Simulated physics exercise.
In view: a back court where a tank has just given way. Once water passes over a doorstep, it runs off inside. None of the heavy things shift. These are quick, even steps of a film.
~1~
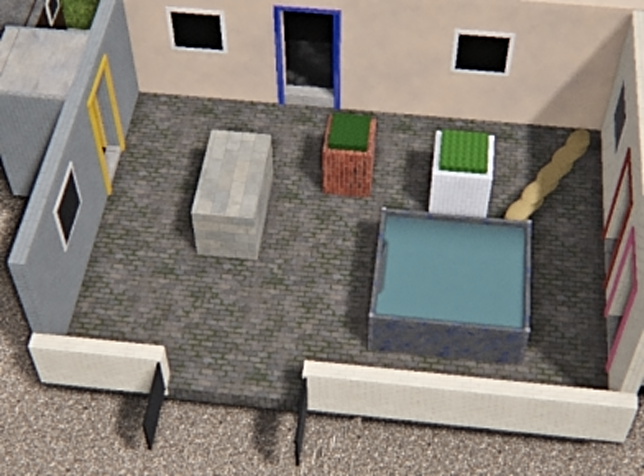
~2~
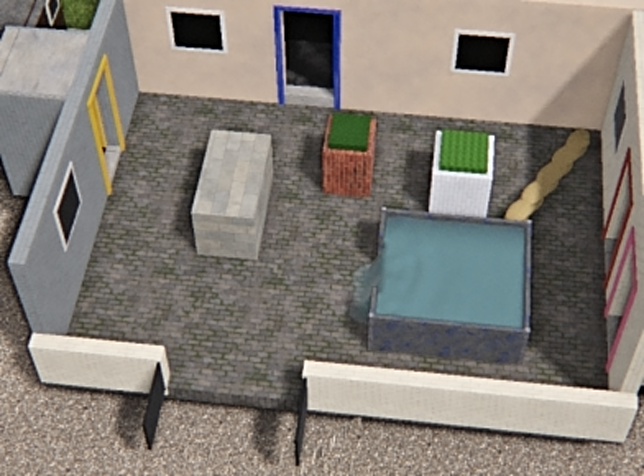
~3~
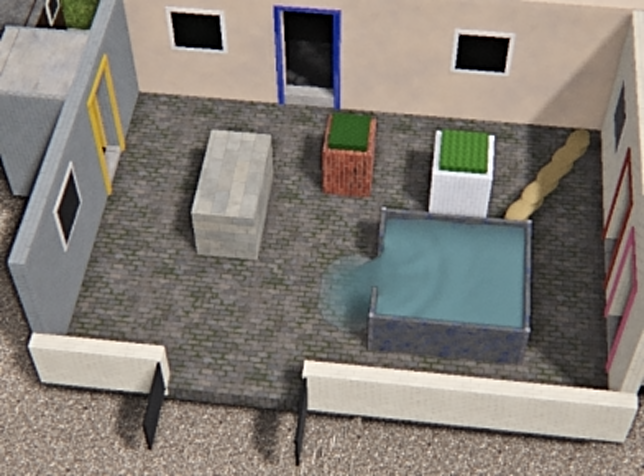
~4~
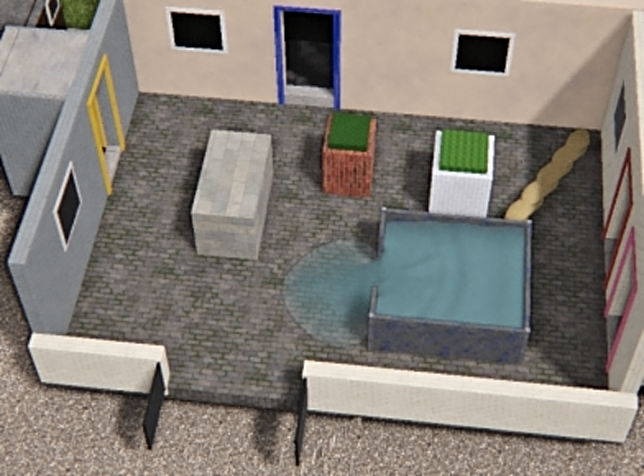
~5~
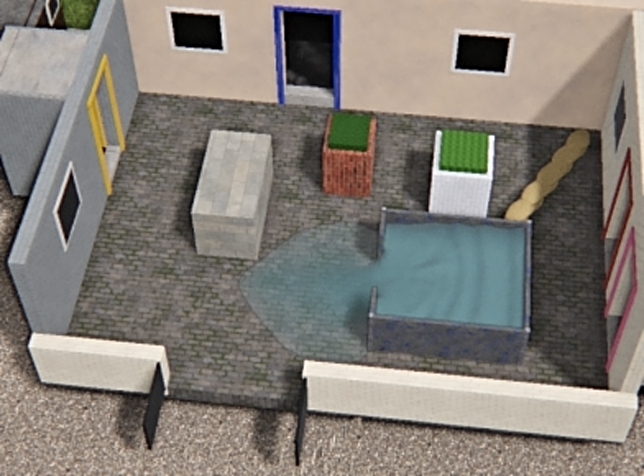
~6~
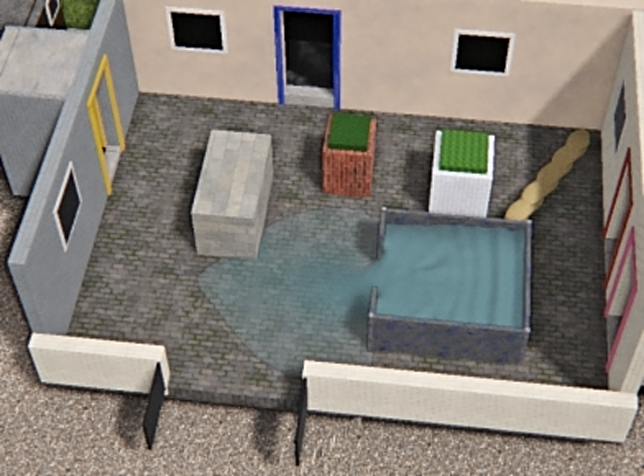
At the start, a water tank sits full and still in a paved, walled court, right of a grey stone block. Water then pours from a gap in its left side and fans out across the paving, spreading steadily leftward in a thin, widening sheet that reaches the paving in front of the block.
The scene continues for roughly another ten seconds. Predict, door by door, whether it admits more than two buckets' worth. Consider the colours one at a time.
One by one: Blue door: Within two buckets; red door: Within two buckets; yellow door: Within two buckets; pink door: Within two buckets.
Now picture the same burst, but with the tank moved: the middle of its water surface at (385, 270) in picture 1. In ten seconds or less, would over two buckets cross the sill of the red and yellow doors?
I'd say the red door remains below and the yellow door remains below.
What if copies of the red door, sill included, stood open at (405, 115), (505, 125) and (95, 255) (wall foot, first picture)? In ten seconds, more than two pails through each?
Note: Door one undershoots; door two undershoots; door three overshoots.
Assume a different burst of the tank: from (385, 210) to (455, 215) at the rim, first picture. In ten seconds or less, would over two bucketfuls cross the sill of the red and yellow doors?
I think the red door crosses the limit and the yellow door remains below the limit.
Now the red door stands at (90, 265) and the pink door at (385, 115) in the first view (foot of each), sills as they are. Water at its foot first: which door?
The answer is the red one.
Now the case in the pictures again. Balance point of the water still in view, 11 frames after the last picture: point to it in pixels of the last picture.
About (353, 291) in the last view.
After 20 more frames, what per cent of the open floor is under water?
Around 55 percent.
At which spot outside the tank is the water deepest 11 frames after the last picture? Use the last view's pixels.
That spot is close to (68, 333).
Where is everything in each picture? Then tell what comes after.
In the first frame, still water in the water tank at (452, 271).
In the second frame, water pours out at (379, 284) and has run to (359, 319).
In the third frame, the front is at (322, 306), out from the gap at (379, 285).
In the fourth frame, the front is at (287, 293), out from the gap at (379, 285).
In the fifth frame, water pours out at (379, 285) and has run to (246, 289).
In the sixth frame, water pours out at (379, 284) and has run to (203, 279).
A moment on, water covers 30 % of the floor; the blue door not reached, the red door not reached, the yellow door not reached, the pink door not reached.
Next, water covers 40 % of the floor; the blue door wet at the sill, nothing in, the red door not reached, the yellow door wet at the sill, nothing in, the pink door not reached.
Then, water covers 55 % of the floor; the blue door wet at the sill, nothing in, the red door not reached, the yellow door wet at the sill, nothing in, the pink door not reached.
Later, water covers 70 % of the floor; the blue door wet at the sill, nothing in, the red door not reached, the yellow door wet at the sill, nothing in, the pink door not reached.
In the end, water covers 75 % of the floor; the blue door wet at the sill, nothing in, the red door wet at the sill, nothing in, the yellow door wet at the sill, nothing in, the pink door not reached.
